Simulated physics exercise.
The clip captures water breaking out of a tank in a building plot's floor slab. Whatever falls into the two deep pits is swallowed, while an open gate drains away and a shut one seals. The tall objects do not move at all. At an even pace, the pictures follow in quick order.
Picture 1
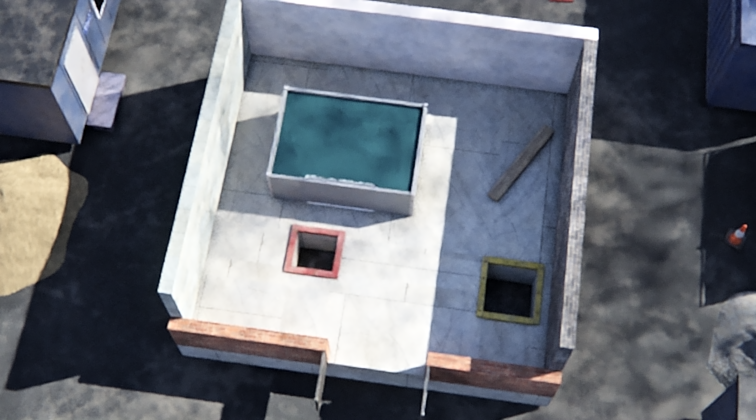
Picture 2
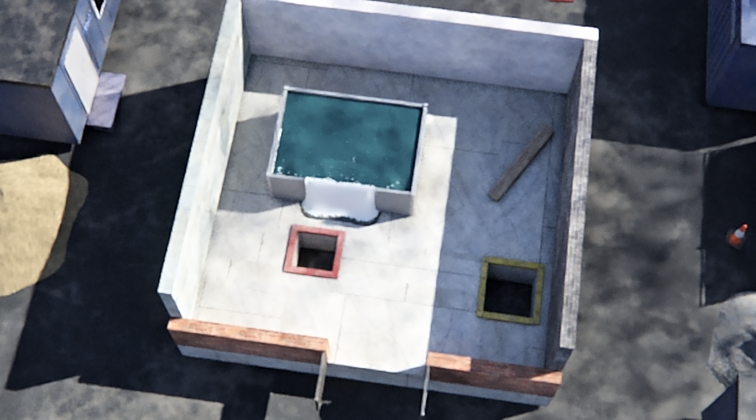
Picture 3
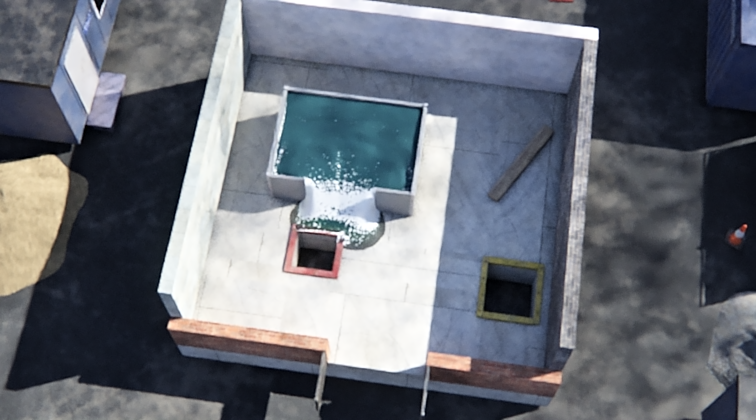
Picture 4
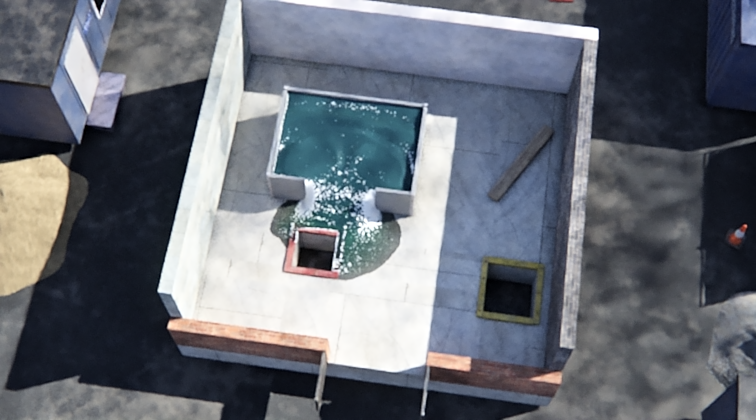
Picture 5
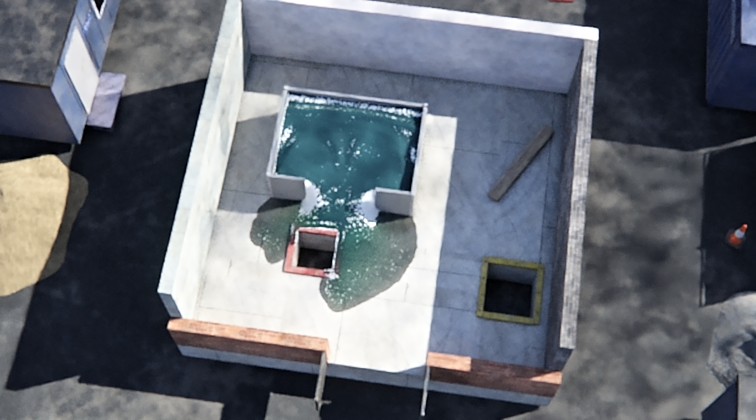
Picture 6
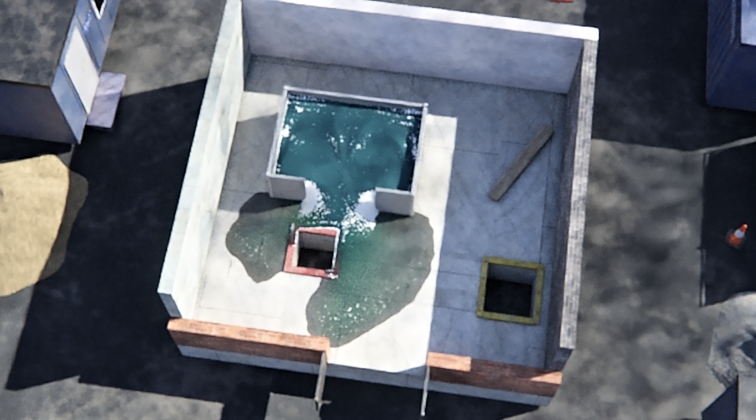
To begin with, still blue-green water fills a tank inside a walled building plot seen from above, with a red-edged opening and a yellow-edged one in the pale floor. Then water bursts white through the tank's near side, reaches the red-edged opening, and spreads steadily around it toward the low front wall.
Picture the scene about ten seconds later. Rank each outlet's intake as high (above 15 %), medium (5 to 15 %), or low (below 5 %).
Intake: The gate is high; the yellow pit is low; the red pit is high.
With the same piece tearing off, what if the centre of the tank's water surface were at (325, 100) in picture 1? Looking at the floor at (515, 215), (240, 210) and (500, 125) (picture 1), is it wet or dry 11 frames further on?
Spot one unwetted, spot two wetted, spot three unwetted.
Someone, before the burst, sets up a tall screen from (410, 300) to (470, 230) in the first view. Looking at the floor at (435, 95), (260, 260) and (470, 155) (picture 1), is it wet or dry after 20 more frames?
Taken in turn, the three points are unsoaked, soaked and unsoaked.
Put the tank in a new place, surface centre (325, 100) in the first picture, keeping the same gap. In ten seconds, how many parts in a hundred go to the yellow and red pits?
Roughly, in per cent: Yellow 12, red 30.
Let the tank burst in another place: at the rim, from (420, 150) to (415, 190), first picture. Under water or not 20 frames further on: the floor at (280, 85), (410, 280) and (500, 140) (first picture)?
The first would be still unwetted, the second still unwetted and the third drenched.
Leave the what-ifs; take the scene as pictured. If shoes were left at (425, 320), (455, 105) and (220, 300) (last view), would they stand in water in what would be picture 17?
One by one: Waterlogged / left dry / waterlogged.
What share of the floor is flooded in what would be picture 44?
About 55 %.
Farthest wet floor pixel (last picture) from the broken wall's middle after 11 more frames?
Farthest reach: (537, 379).
A moment on, water covers 35 % of the floor; the gate 2 %, the yellow pit 0 %, the red pit 14 %.
Next, water covers 40 % of the floor; the gate 7 %, the yellow pit 0 %, the red pit 22 %.
Then, water covers 45 % of the floor; the gate 12 %, the yellow pit 0 %, the red pit 29 %.
Later, water covers 55 % of the floor; the gate 18 %, the yellow pit 2 %, the red pit 37 %.
In the end, water covers 70 % of the floor; the gate 23 %, the yellow pit 3 %, the red pit 40 %.
